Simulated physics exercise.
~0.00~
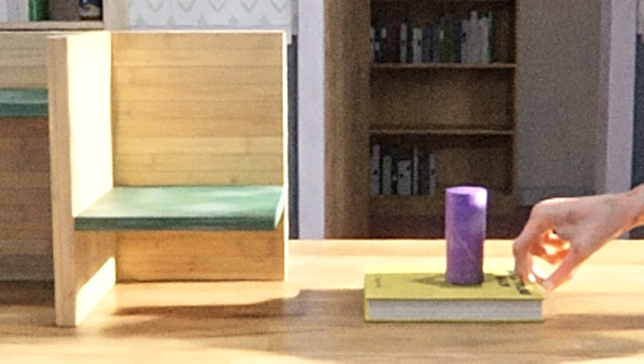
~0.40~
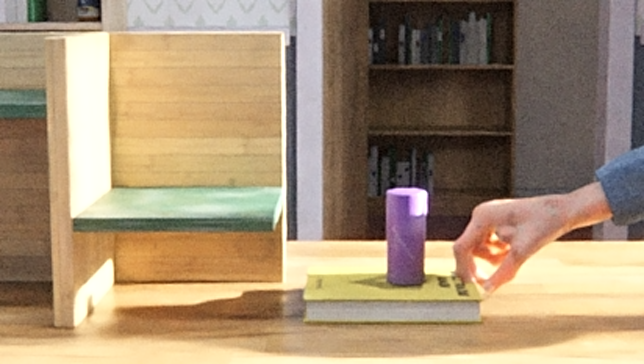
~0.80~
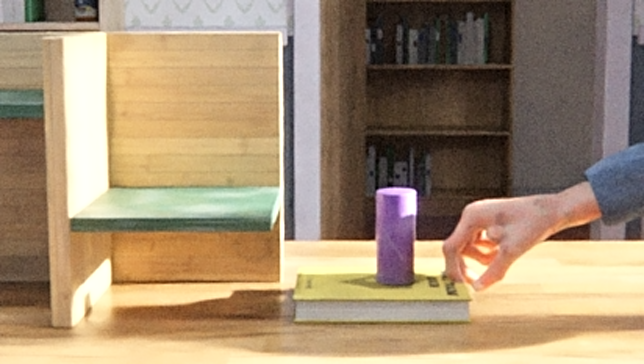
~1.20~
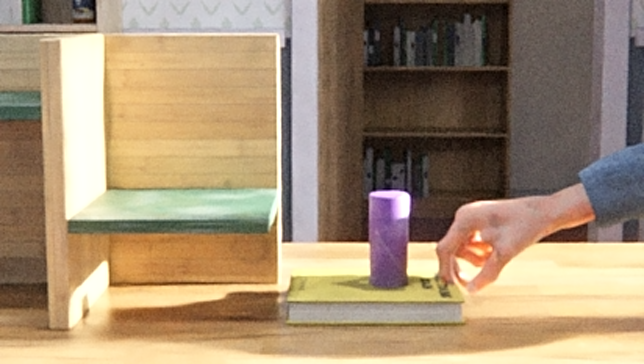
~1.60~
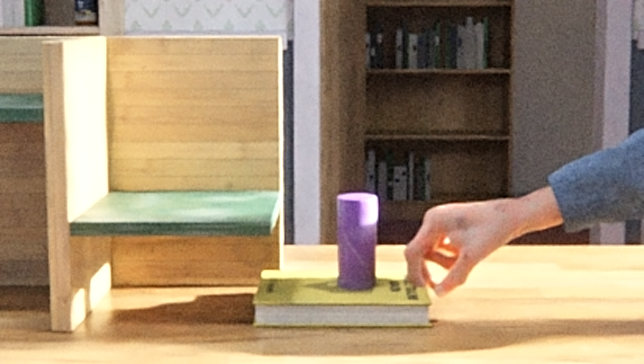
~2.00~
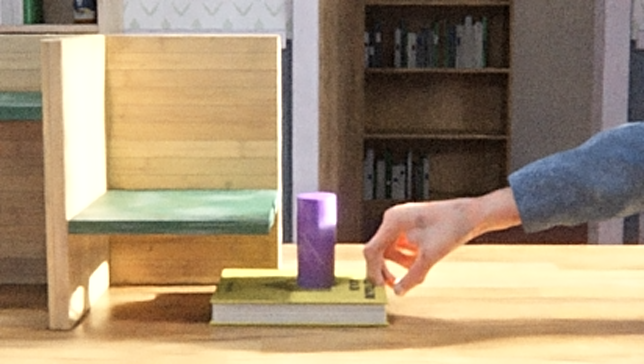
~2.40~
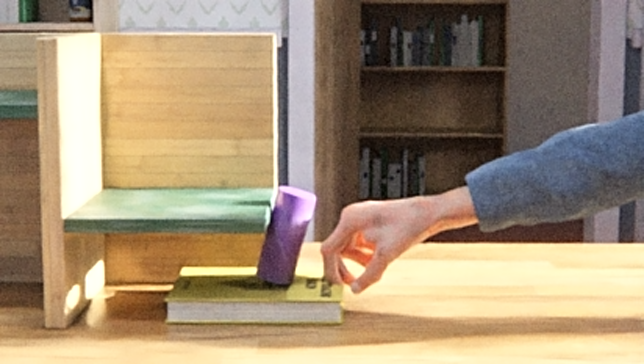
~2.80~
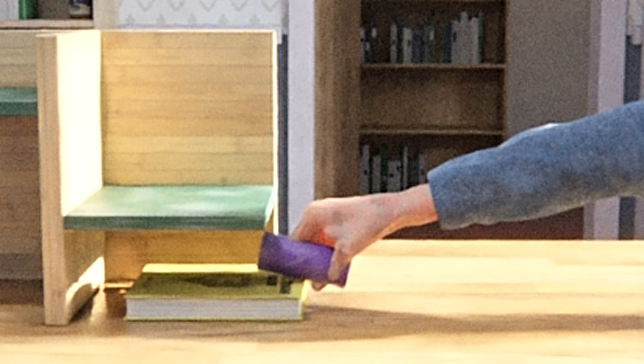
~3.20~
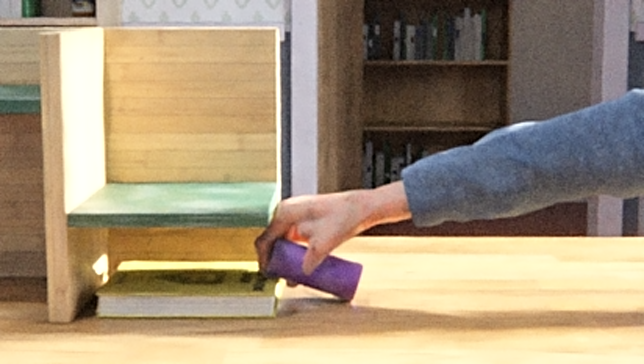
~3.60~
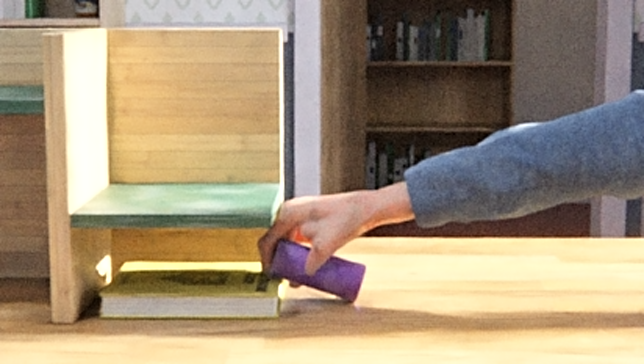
The clip opens on a wooden stand with a green shelf at the left, while at the right a hand holds the end of a yellow book carrying an upright purple candle. The hand pushes the book steadily left across the wooden table, and the candle rides along standing. As the book starts to slide beneath the shelf, the candle's upper part strikes the shelf edge and leans right. The candle then topples toward the hand as the book continues underneath. Finally, the book rests under the shelf, with the candle lying tilted on its side against the hand.
